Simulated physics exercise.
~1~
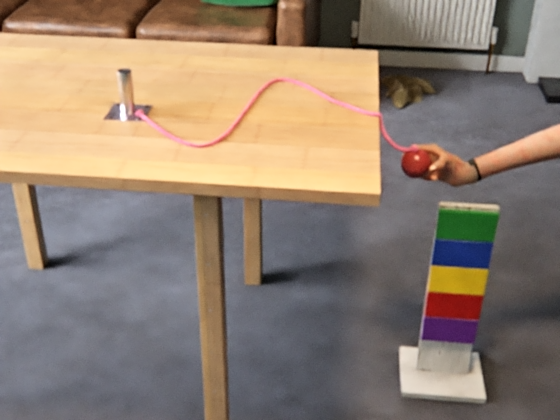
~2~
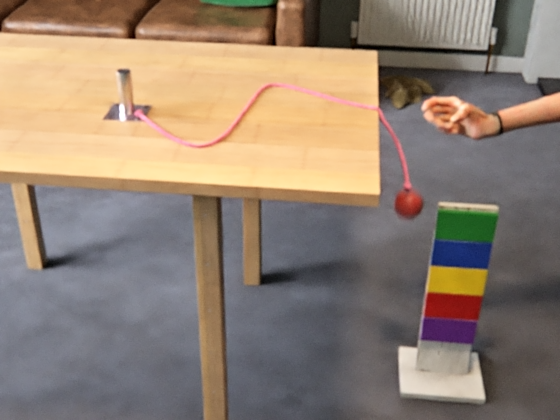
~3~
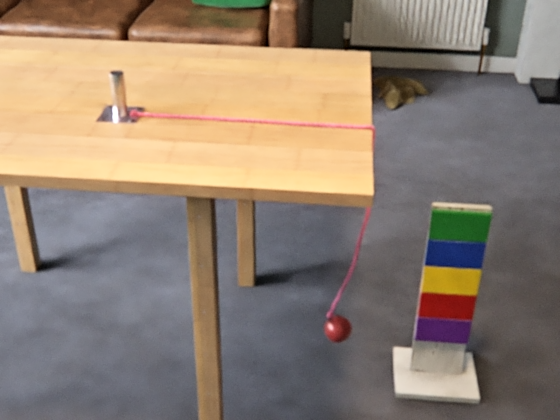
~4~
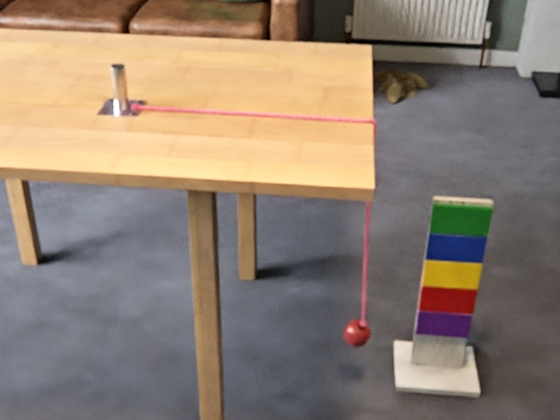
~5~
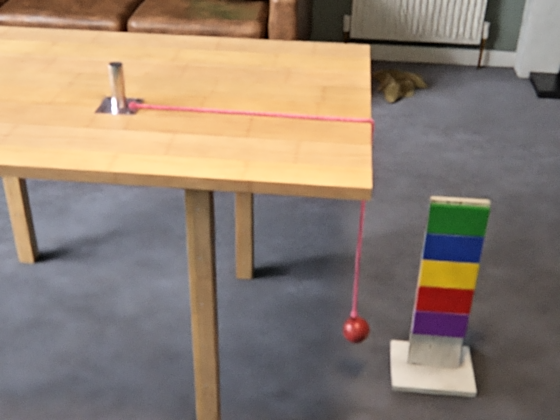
A red ball on a pink cord drops from a hand and hangs level with purple.
